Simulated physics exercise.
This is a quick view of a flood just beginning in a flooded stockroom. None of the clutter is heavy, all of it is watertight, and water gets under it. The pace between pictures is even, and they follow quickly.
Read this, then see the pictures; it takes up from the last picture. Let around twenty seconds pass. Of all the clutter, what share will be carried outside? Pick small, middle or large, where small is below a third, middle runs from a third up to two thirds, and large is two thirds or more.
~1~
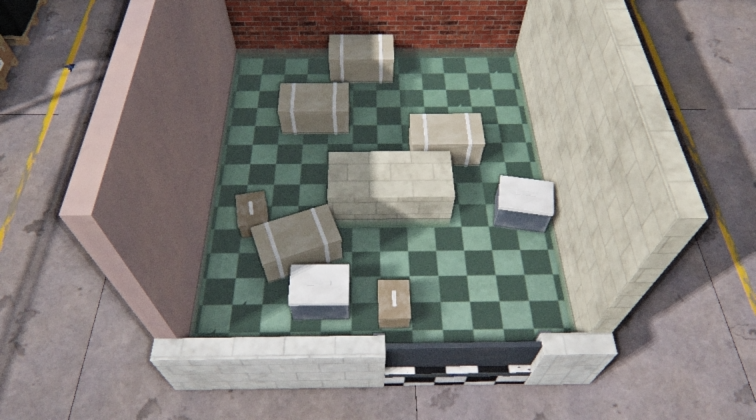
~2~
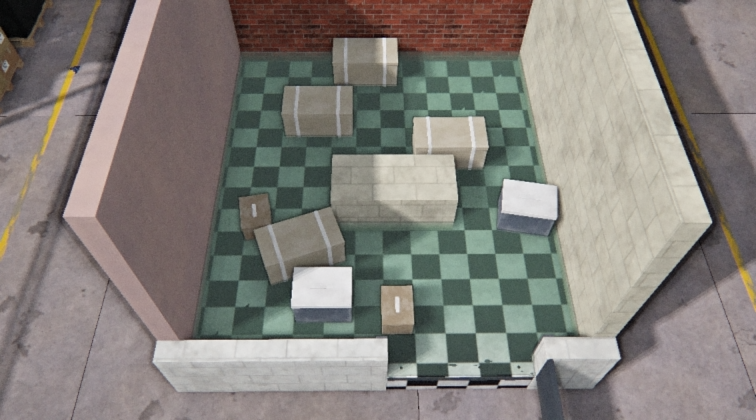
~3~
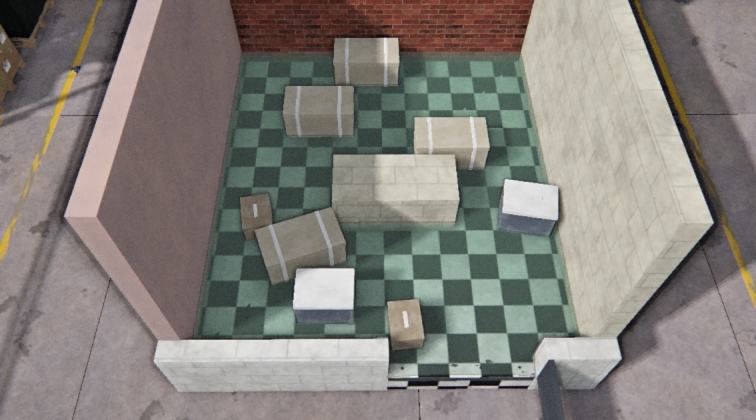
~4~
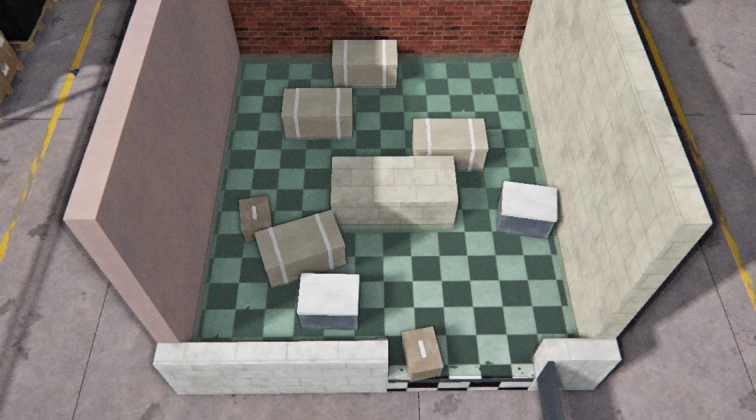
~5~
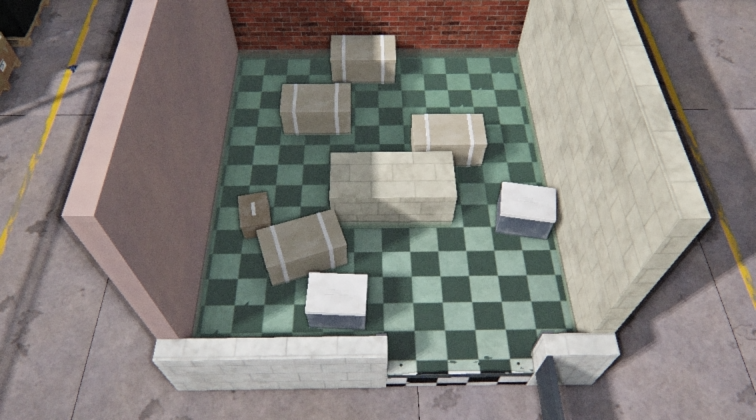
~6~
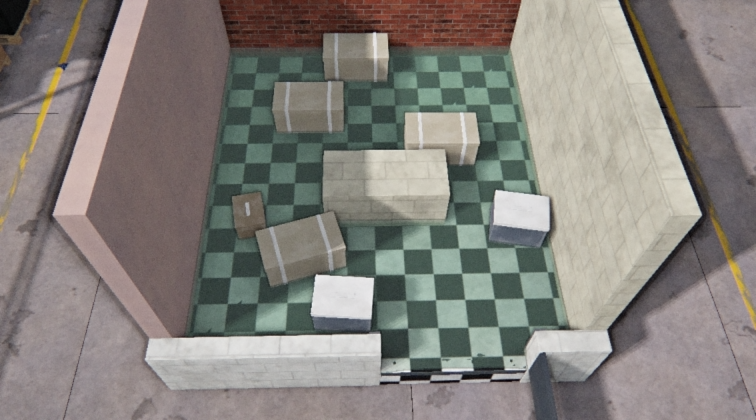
Large.
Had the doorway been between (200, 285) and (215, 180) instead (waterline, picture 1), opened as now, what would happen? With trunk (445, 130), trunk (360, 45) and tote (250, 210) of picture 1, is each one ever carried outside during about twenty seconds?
The three read no escape, no escape and escape, in that order.
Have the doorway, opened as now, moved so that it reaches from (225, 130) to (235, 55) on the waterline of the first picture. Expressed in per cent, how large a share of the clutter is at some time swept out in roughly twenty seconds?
Something like 60 percent.
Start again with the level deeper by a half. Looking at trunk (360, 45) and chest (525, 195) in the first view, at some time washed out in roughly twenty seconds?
Going one by one, I'd say never leaves for the first and leaves the room for the second.
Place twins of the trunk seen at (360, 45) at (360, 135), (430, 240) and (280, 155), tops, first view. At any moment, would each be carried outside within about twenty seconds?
In order: Never leaves, leaves the room, leaves the room.
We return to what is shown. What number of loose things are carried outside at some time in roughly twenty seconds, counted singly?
It adds up to 6.
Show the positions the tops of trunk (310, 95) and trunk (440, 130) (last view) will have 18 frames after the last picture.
I'd expect them close to (283, 152) and (505, 246).
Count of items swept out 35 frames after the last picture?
The number works out to 6.
A moment on, 2 of 8 are out; 6 afloat.
Next, 4 of 8 are out; 4 afloat.
Later, 6 of 8 are out; 2 afloat.
In the end, 6 of 8 are out; 2 afloat.
